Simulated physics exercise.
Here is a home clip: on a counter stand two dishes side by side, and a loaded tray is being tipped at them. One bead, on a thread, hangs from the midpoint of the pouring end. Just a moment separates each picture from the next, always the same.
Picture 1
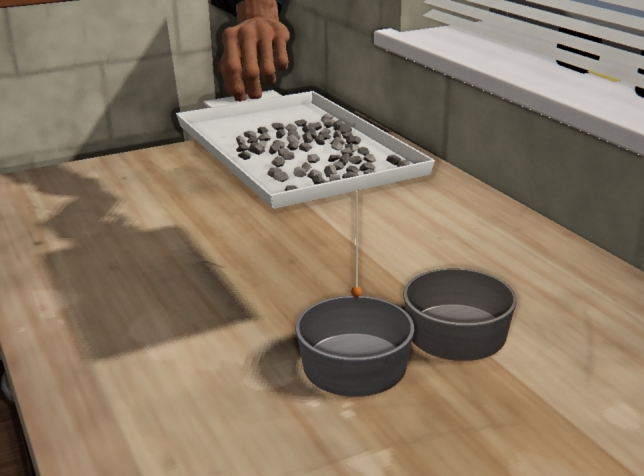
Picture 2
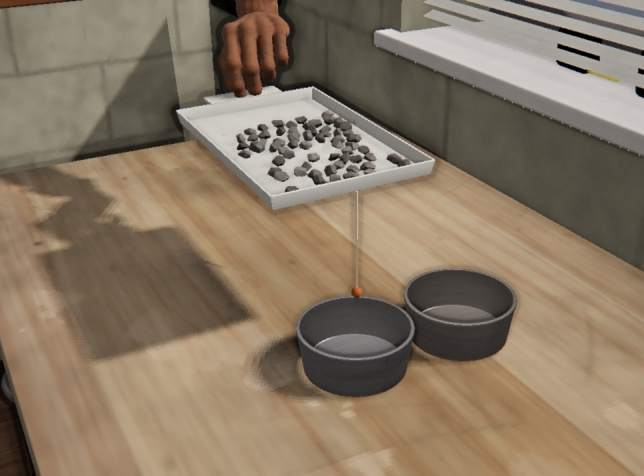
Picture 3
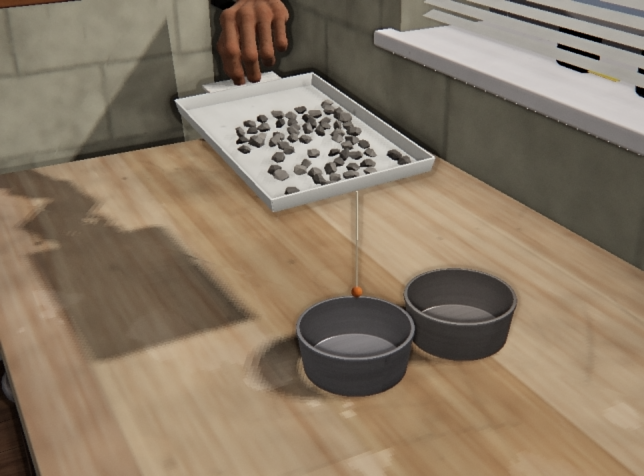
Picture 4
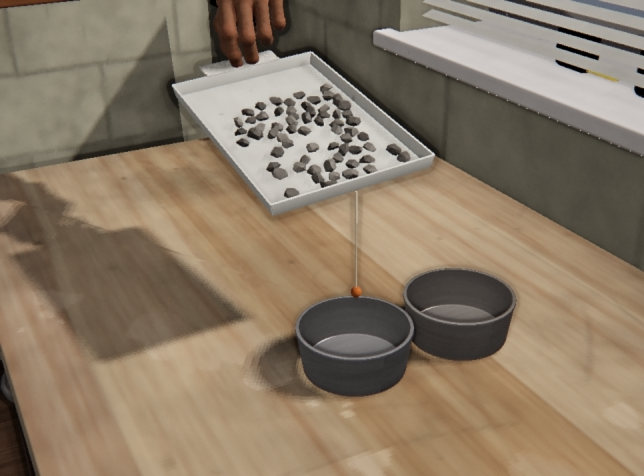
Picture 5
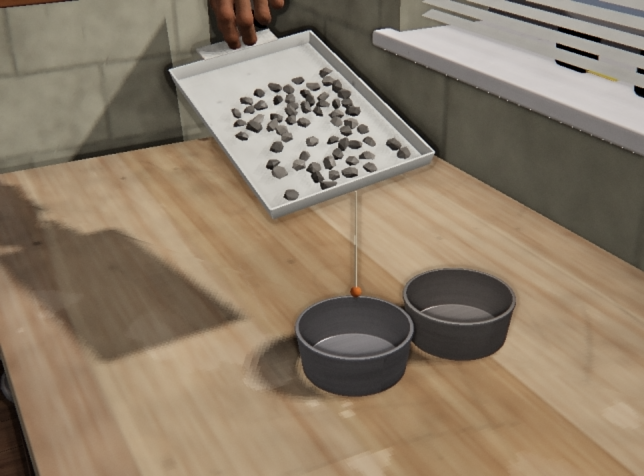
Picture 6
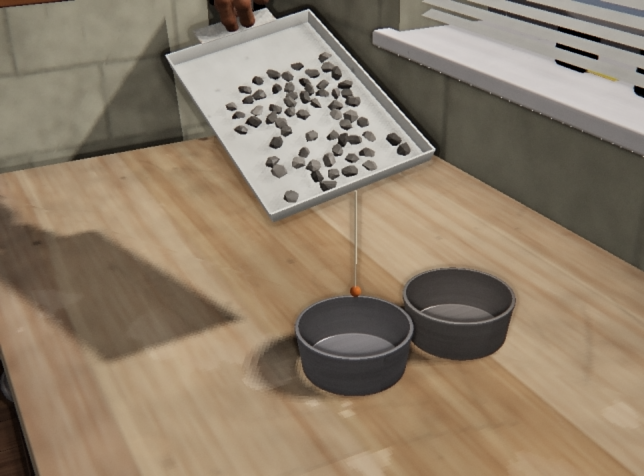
At first, a hand holds a white tray of grey gravel nearly level above two dark dishes on a wooden counter, an orange bead hanging below its front edge. Then the hand raises the back of the tray steadily, and the front edge slants down slightly toward its left corner while the dishes stay still.
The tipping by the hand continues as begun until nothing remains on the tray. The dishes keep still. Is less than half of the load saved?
Yes, A lesser share is caught.
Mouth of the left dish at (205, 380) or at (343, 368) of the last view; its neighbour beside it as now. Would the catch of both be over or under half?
Catch, run one: Past the halfway mark; run two: Below the halfway mark.
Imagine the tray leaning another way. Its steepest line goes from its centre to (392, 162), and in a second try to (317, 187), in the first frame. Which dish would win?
It would be the right-side one to begin with, and after that the left-side one.
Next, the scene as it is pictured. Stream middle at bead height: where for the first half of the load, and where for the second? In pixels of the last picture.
The opening part goes through (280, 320); what follows goes through (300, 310).
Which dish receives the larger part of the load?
Result: More in the left side.
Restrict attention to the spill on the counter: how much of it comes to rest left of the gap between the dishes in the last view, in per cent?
Close to 100 %.
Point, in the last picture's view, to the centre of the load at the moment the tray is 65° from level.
Near the pixel (296, 186).
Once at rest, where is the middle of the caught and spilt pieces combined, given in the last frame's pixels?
The centre comes to rest near (285, 381).
Soon, tray tipped steeply; nearly all on the tray; a small part in the air.
A while on, tray tipped past a quarter turn; about a quarter on the tray; a small part in the left dish; about half outside both; about a quarter in the air.
Towards the end, tray tipped past a quarter turn; about a third in the left dish; about two thirds outside both.
Finally, tray tipped past a quarter turn; about a third in the left dish; none in the right dish; about two thirds outside both.
